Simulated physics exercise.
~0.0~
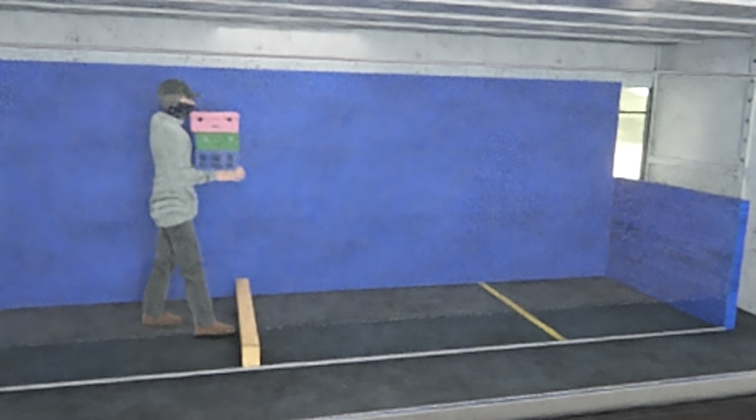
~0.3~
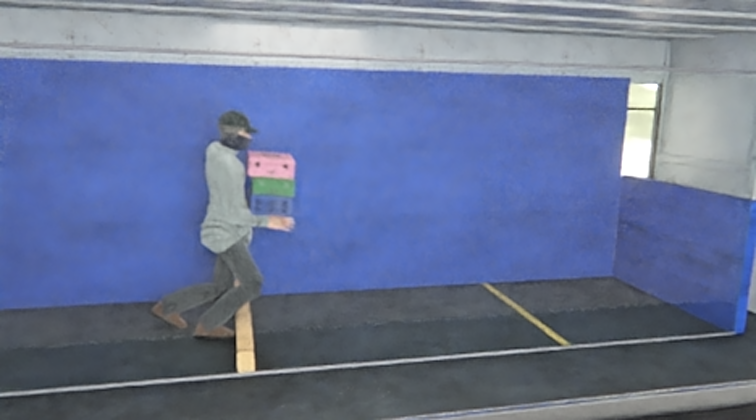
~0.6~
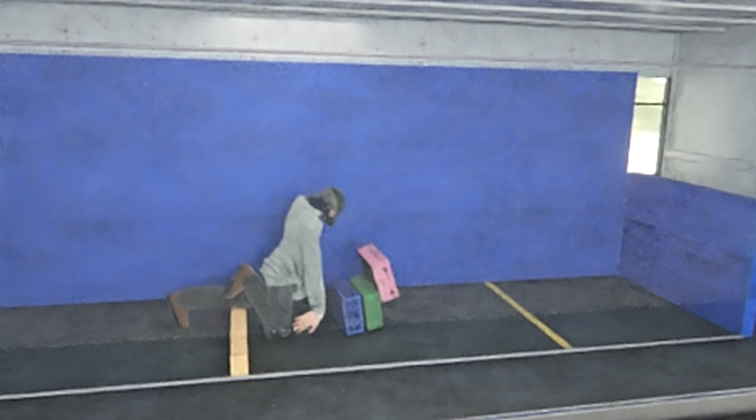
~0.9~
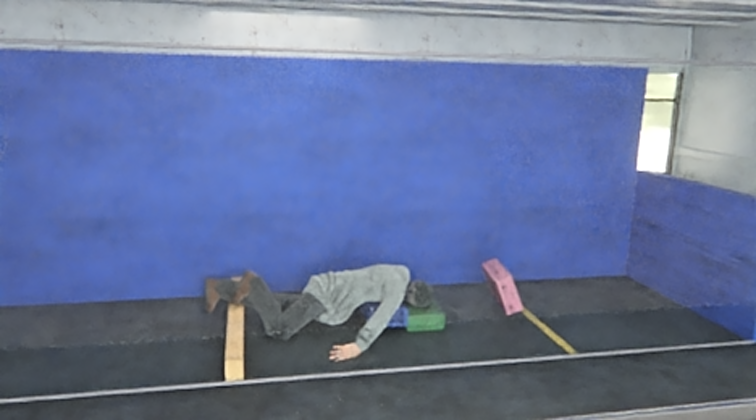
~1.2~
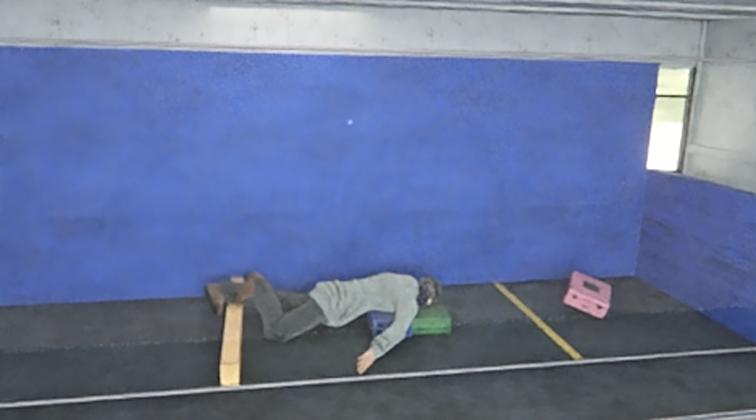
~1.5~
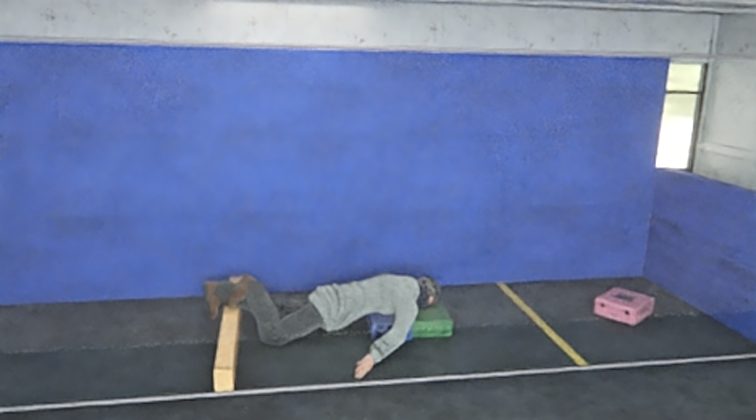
Person carrying three stacked boxes tripping over a wooden beam and falling face down, the pink box tumbling past a yellow line.
